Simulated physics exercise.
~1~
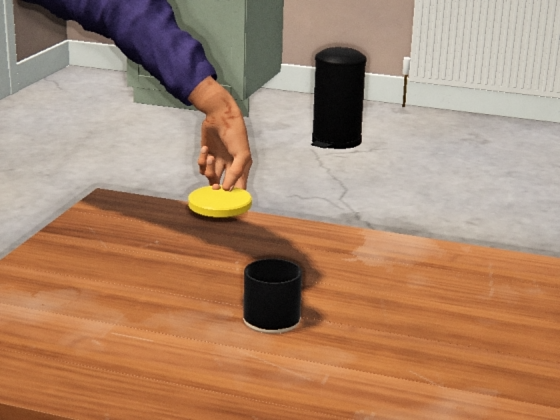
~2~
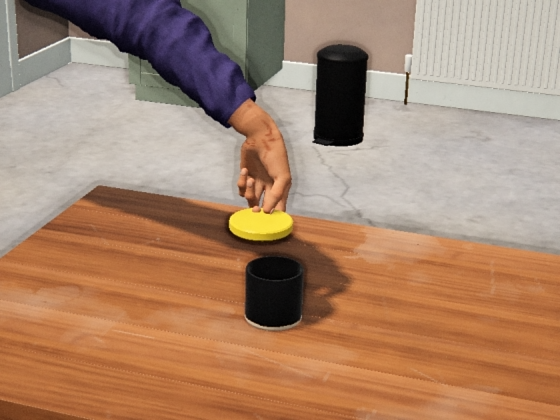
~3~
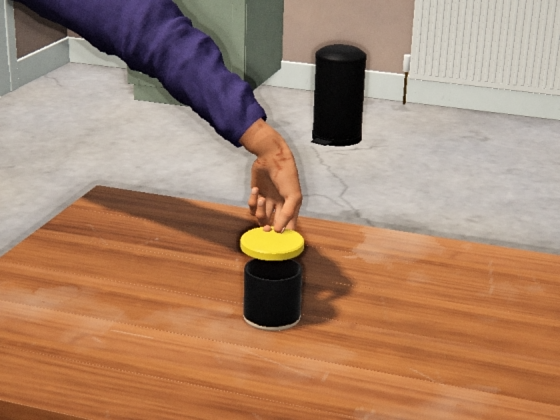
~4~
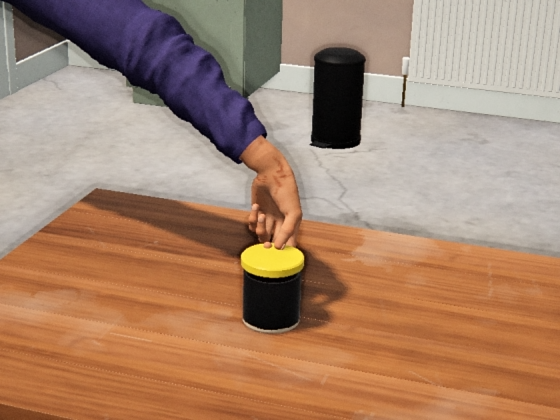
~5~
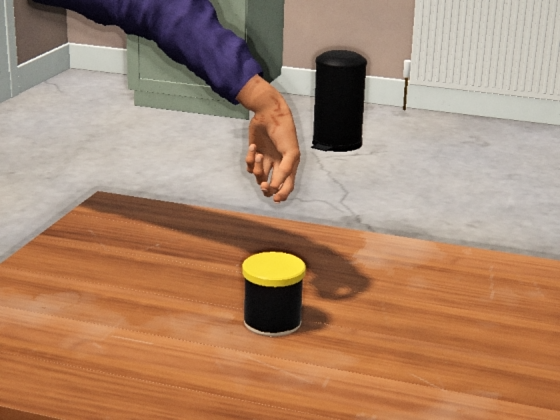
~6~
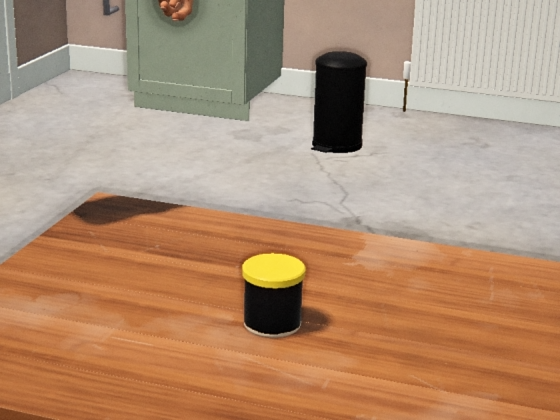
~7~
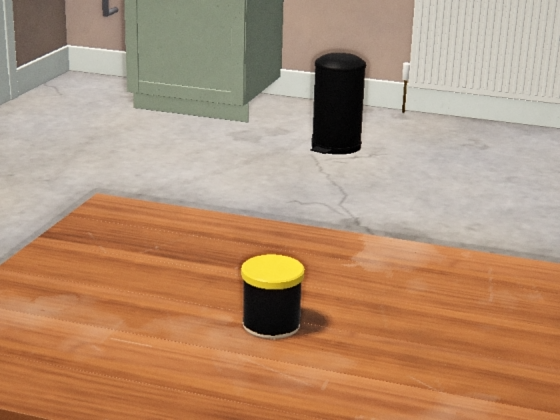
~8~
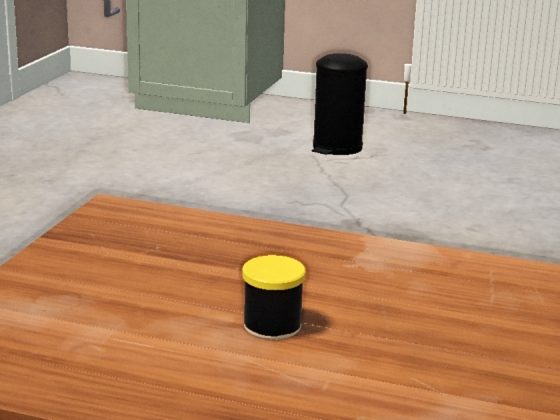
A hand in a purple sleeve lowering a yellow lid onto a black container on a wooden table, then withdrawing, leaving it covered.
